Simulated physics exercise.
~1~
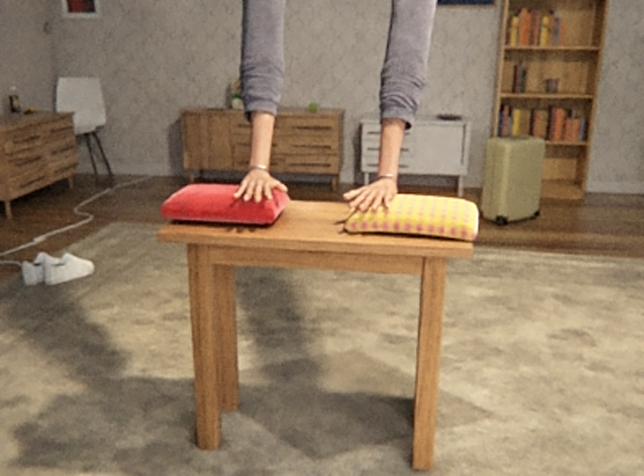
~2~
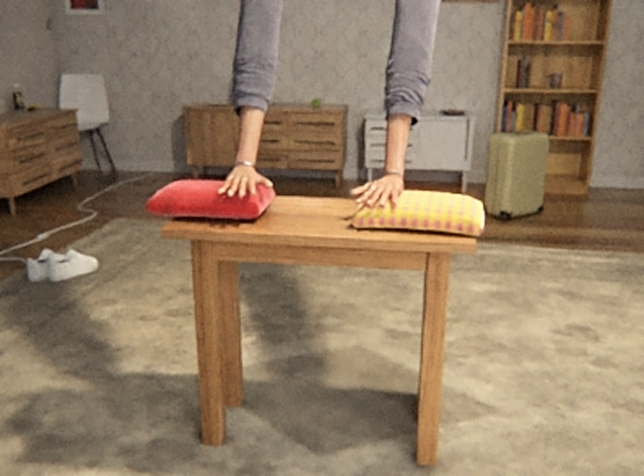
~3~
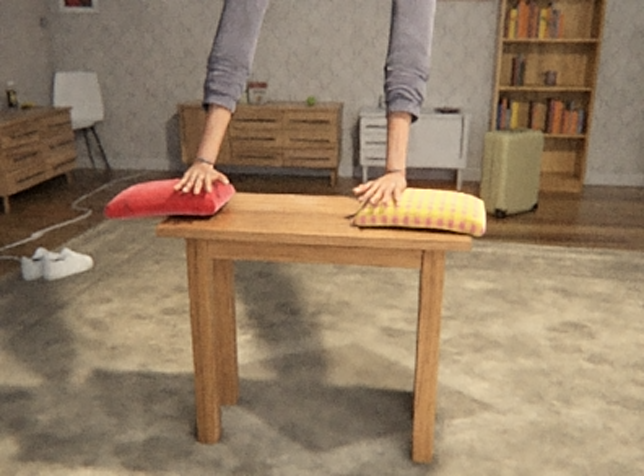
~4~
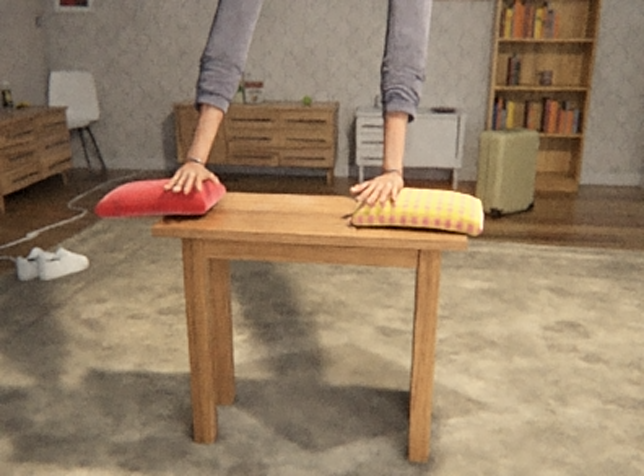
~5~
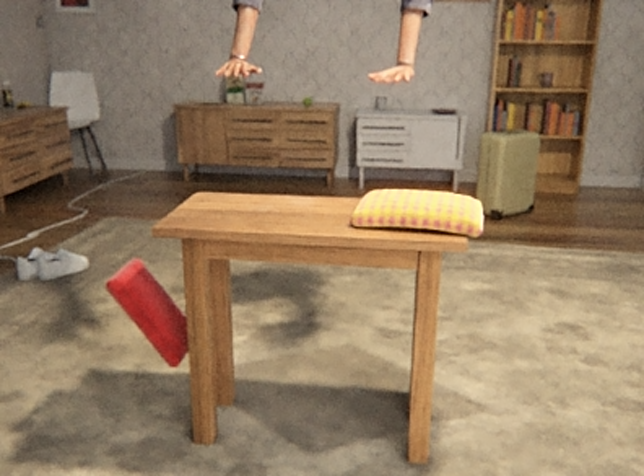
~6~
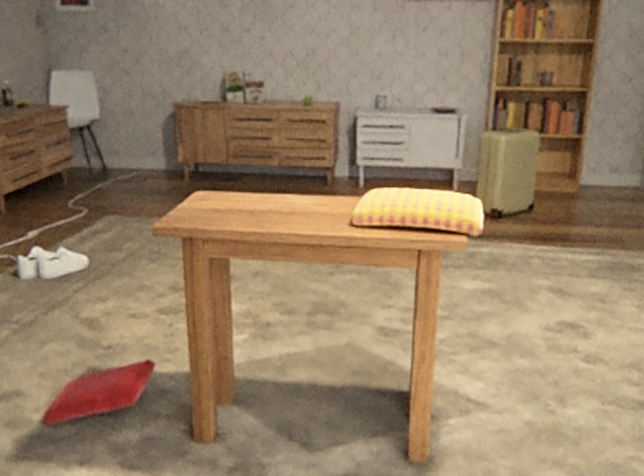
A red cushion was pushed leftward by a hand until it hung over the table's end, then tipped off and fell to the floor once both hands lifted away, while the yellow checked cushion under the other hand stayed on top.
